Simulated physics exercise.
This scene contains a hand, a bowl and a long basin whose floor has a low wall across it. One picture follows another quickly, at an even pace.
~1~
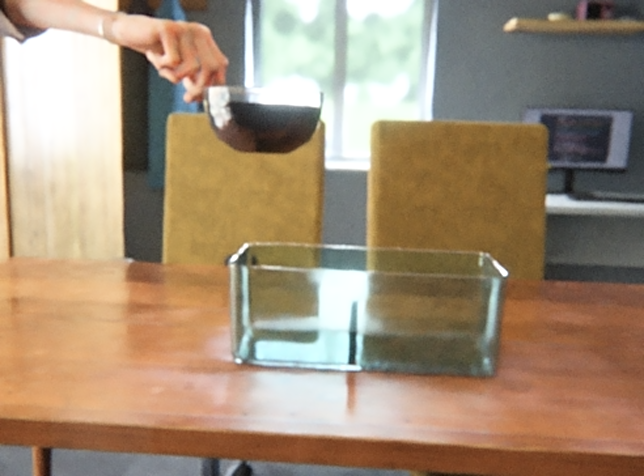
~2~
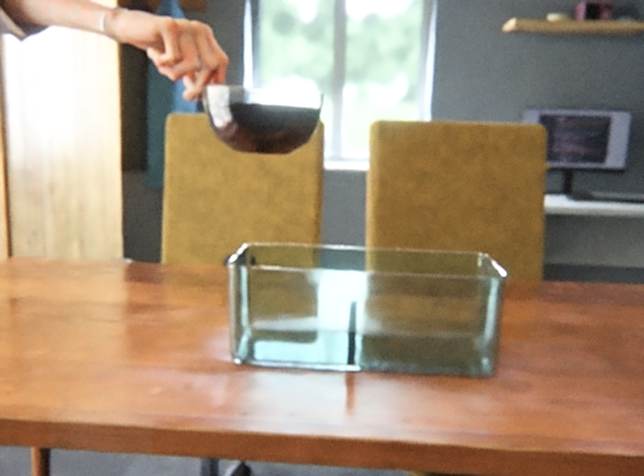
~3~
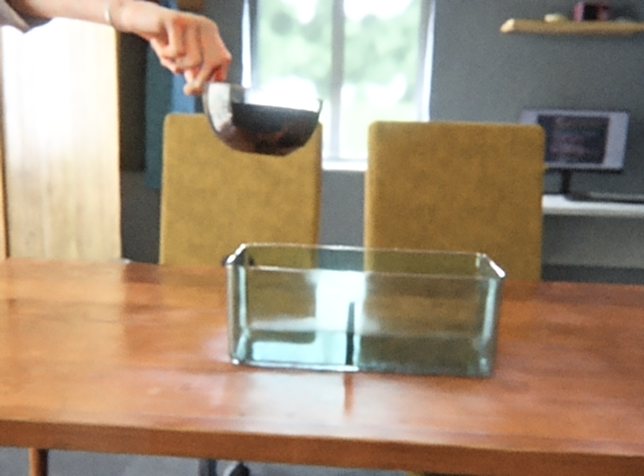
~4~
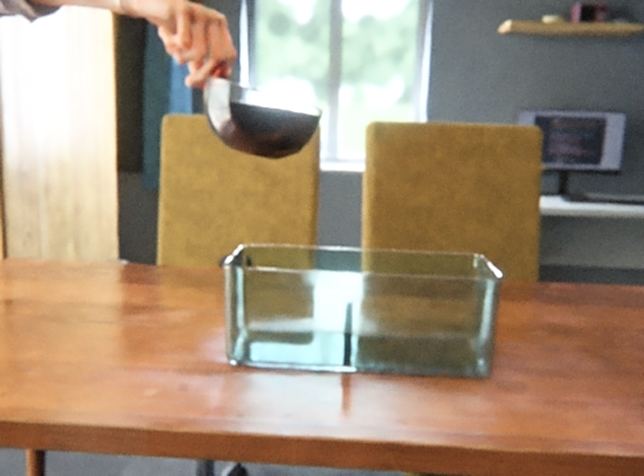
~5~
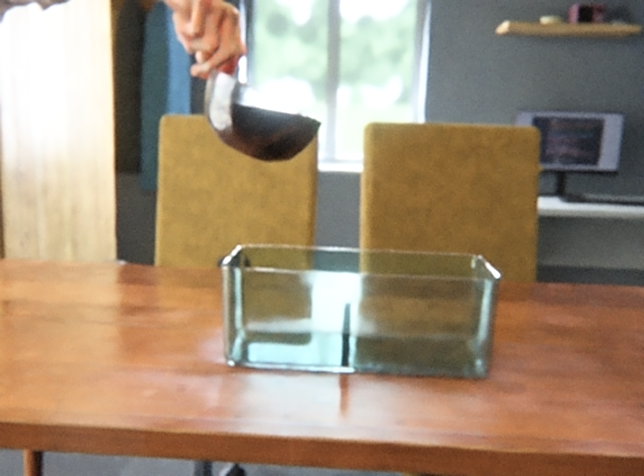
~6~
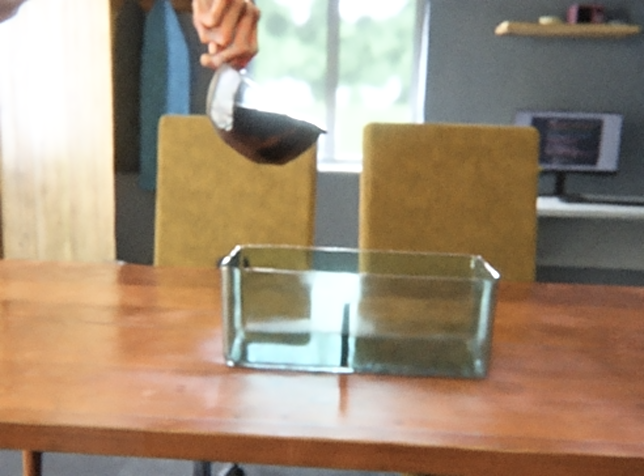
A hand tilting a dark bowl of wine steadily to the right above a long glass basin on a wooden table.
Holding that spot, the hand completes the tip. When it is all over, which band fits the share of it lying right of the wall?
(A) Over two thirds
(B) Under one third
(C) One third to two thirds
One third to two thirds (C).
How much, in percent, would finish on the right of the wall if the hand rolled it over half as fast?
It comes to 75 per cent or so.
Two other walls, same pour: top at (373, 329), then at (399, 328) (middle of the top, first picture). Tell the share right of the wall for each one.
The first one comes to 35 percent, while the second comes to 20 percent.
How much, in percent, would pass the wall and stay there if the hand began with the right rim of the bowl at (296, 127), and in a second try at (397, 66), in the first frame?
In order, roughly 15 percent and 80 percent.
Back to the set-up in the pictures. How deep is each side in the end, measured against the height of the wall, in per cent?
30 left, 40 right, give or take.
A moment on, the bowl is tipped on its side and 15 per cent is still to pour, 2 is left of the wall and 24 right of it.
Next, the bowl is tipped right over and 1 per cent is still to pour, 30 is left of the wall and 63 right of it.
Then the bowl is tipped right over and 0 per cent is still to pour, 38 is left of the wall and 58 right of it.
Later the bowl is tipped right over and 0 per cent is still to pour, 39 is left of the wall and 58 right of it.
In the end 40 per cent lies left of the wall, 58 right of it and 2 outside.
